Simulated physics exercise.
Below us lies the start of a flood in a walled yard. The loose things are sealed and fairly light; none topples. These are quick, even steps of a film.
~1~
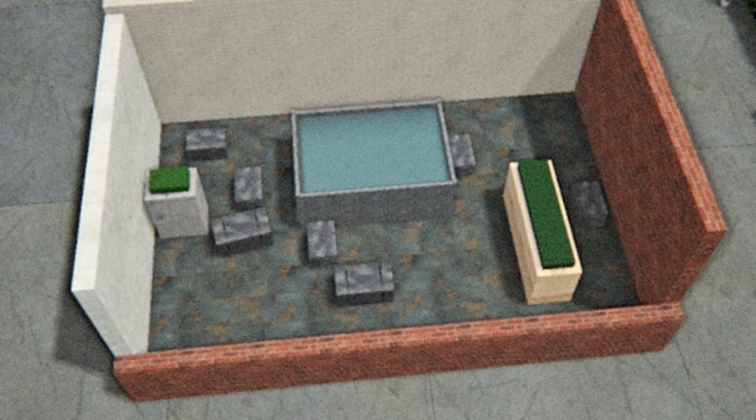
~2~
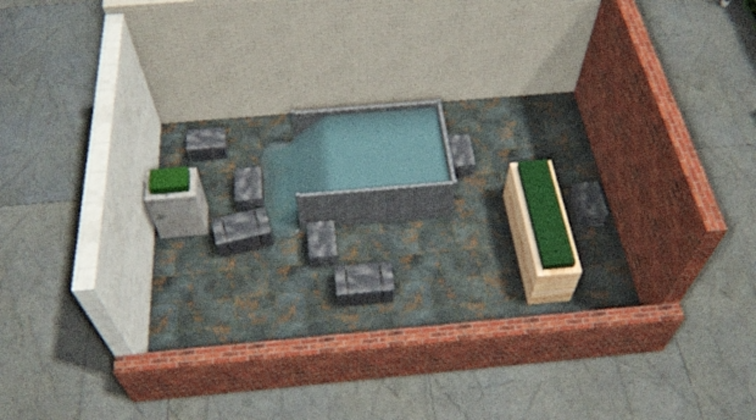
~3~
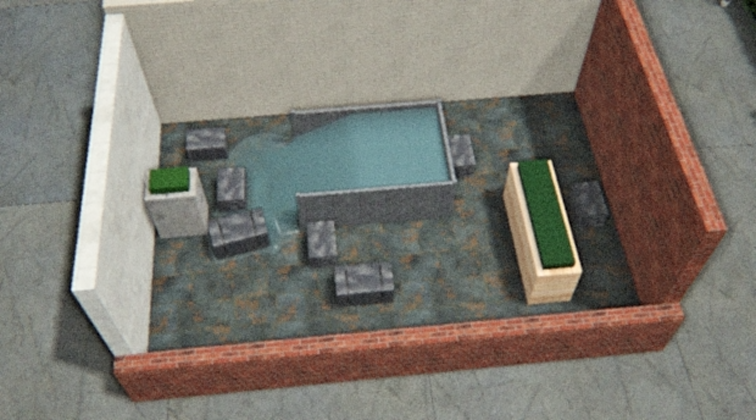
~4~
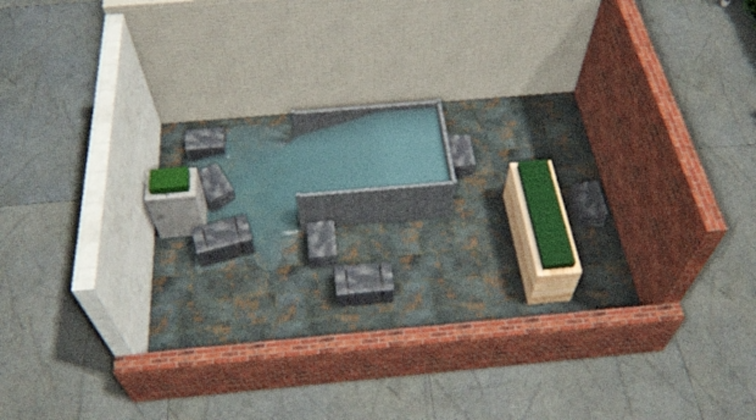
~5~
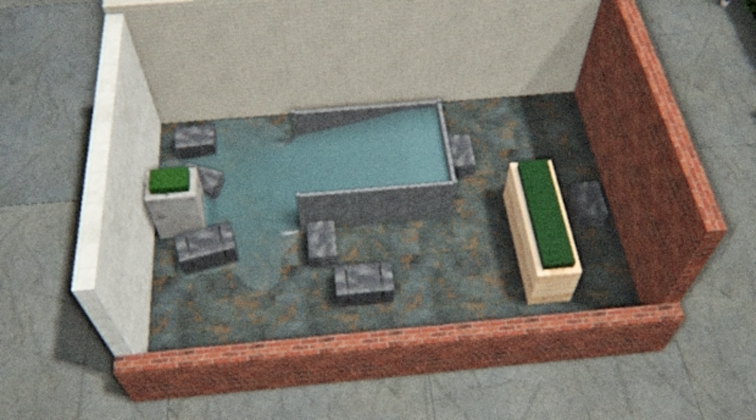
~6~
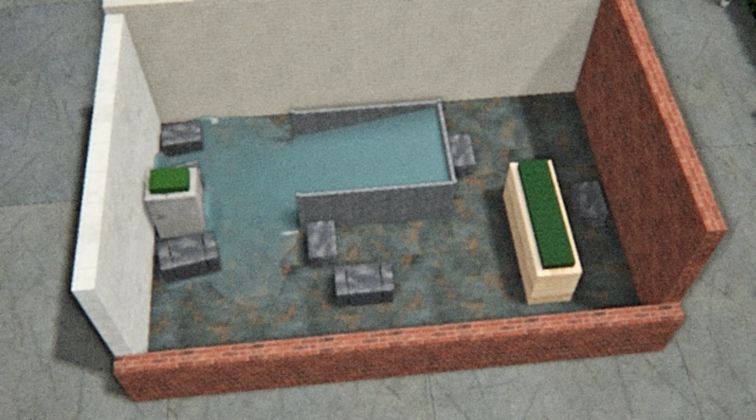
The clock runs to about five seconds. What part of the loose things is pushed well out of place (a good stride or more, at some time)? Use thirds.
That comes to one to two thirds.
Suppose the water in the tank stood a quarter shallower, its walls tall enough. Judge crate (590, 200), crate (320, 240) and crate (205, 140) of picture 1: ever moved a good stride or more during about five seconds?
One after the other: No, not that far, swept aside.
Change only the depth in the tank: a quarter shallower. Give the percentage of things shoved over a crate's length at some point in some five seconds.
About 60 per cent.
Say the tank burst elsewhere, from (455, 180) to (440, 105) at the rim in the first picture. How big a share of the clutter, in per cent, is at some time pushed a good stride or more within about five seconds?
Roughly 60 per cent.
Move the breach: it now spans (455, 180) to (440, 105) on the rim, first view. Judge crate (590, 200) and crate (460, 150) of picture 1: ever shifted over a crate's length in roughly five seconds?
In that order: Pushed that far, pushed that far.
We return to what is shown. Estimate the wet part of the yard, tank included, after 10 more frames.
I make it 40 per cent.
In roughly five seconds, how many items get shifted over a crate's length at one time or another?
I count 4.
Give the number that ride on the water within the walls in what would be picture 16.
The number is 3.
A moment on, 3 of 7 are well off their spots; 3 afloat.
Next, 2 of 7 are well off their spots; 3 afloat.
Later, 3 of 7 are well off their spots; 3 afloat.
In the end, 4 of 7 are well off their spots, and 4 have been at some point; 3 afloat.
